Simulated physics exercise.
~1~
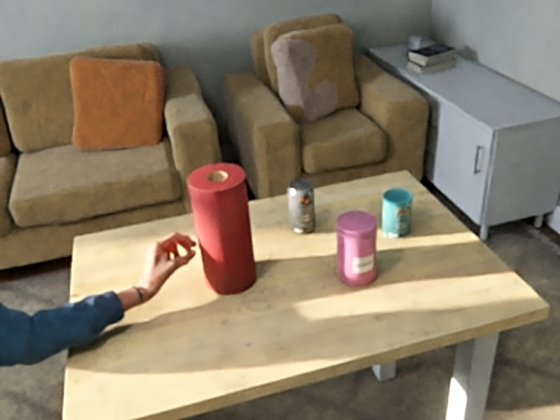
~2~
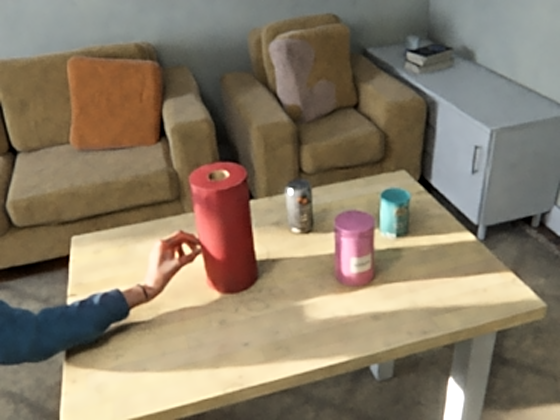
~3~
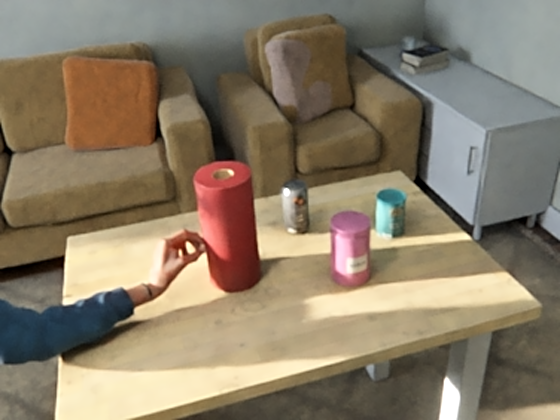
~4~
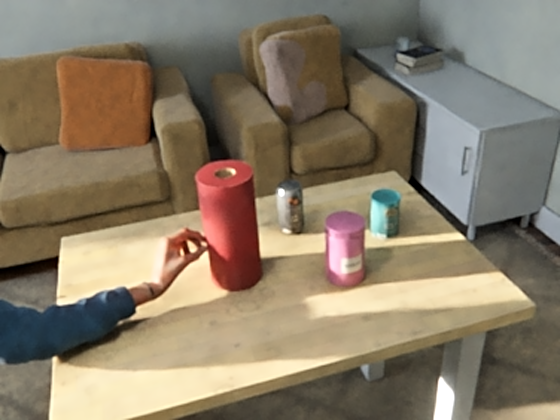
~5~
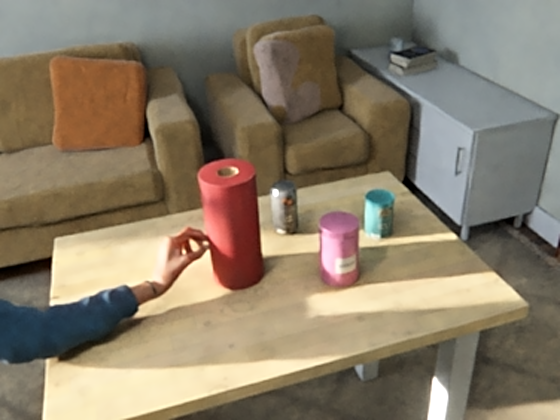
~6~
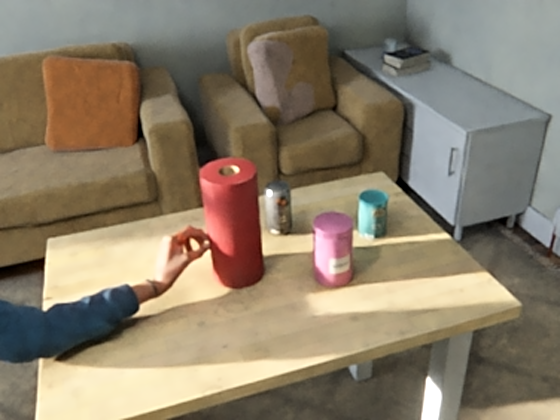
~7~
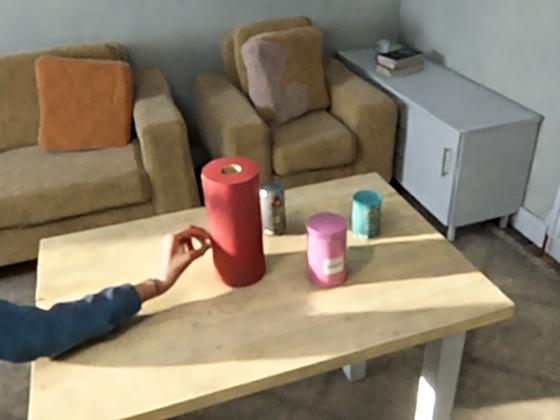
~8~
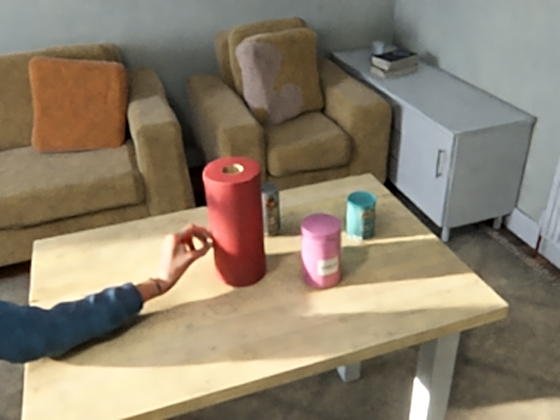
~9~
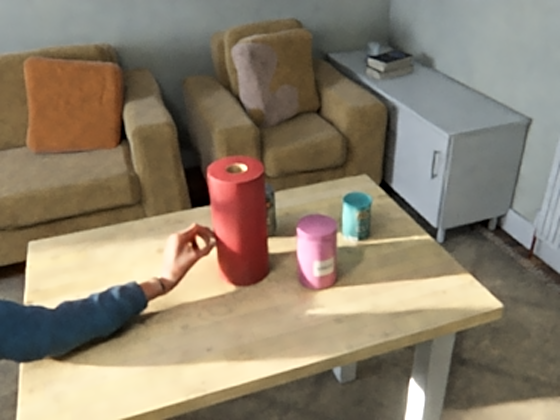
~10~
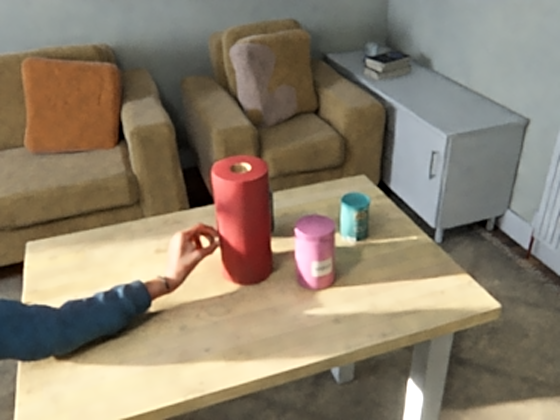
A hand in a blue sleeve reaches in from the left to a tall red roll standing on a pale wooden table, seen from slightly above in a living room with tan seats and a grey cabinet behind. A grey can stands behind the roll, with a pink jar and a turquoise tin to the right. As the view pans slightly right, the fingertips meet the roll and push it slowly rightward, and it slides a little while staying upright. The can gradually disappears almost entirely behind it. At the end, all four objects stand upright, with only the roll shifted.
